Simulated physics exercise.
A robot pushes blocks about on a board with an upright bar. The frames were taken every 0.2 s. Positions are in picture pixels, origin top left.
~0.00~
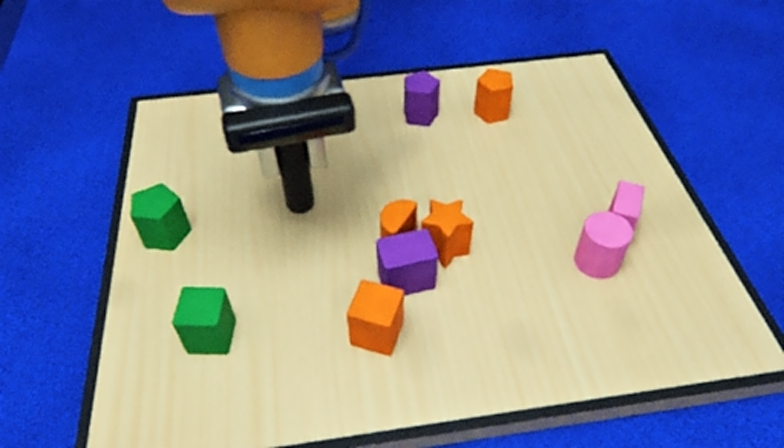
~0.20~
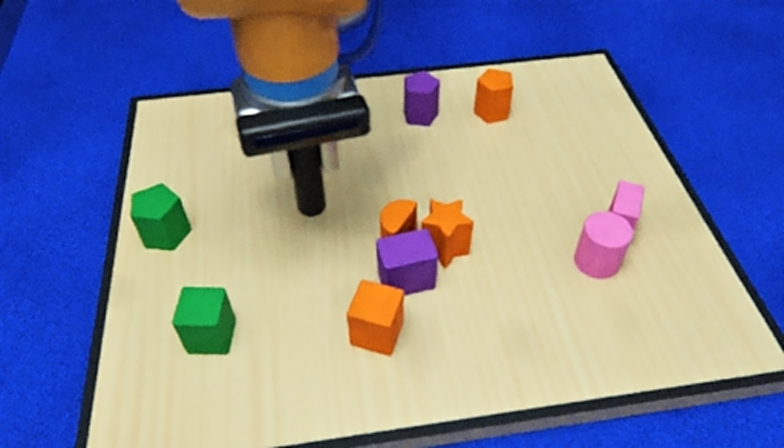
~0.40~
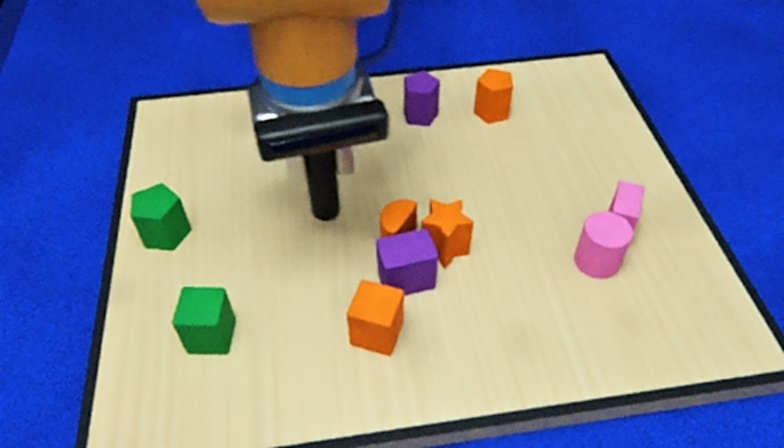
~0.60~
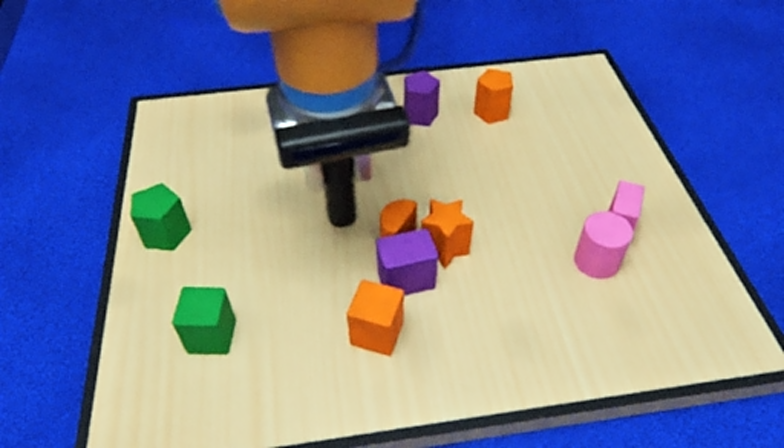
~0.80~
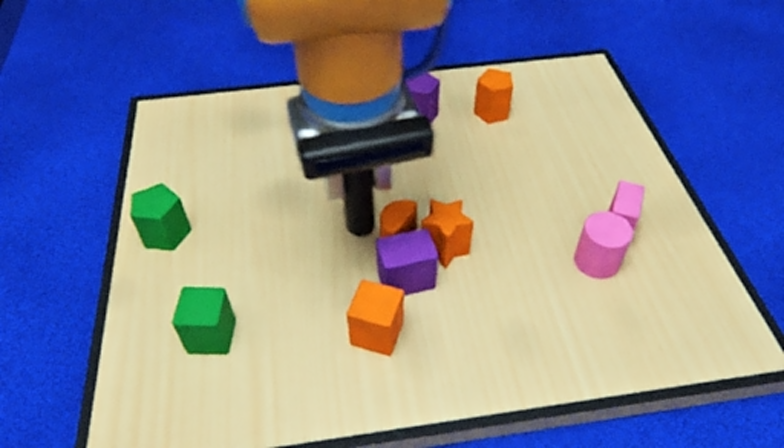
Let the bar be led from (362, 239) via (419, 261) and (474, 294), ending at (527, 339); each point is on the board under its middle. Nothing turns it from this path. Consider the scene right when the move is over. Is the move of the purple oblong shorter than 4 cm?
Yes, it checks out.
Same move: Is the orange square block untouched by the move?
Yes.
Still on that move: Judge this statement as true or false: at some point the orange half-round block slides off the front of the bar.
True
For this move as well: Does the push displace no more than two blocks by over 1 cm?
Answer: No.
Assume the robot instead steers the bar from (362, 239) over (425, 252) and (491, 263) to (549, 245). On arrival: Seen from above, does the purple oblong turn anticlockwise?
That would be a no.
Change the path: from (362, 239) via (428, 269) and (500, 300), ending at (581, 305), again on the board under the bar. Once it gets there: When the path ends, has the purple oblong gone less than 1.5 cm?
The answer is no.
What follows on the original path. One third of the way, bar at (420, 249); orange half-round block at (453, 226), turned 20° anticlockwise; purple oblong at (417, 257), turned 30° clockwise; orange star block at (487, 216), turned 20° anticlockwise.
Two thirds of the way, bar at (477, 283); orange half-round block at (496, 242), turned 85° anticlockwise; purple oblong at (420, 264), turned 50° clockwise; orange star block at (507, 214), turned 60° anticlockwise.
At the end, bar at (530, 327); orange square block not moved; orange half-round block at (496, 242), turned 85° anticlockwise; purple oblong at (420, 264), turned 50° clockwise; orange star block at (507, 214), turned 60° anticlockwise.
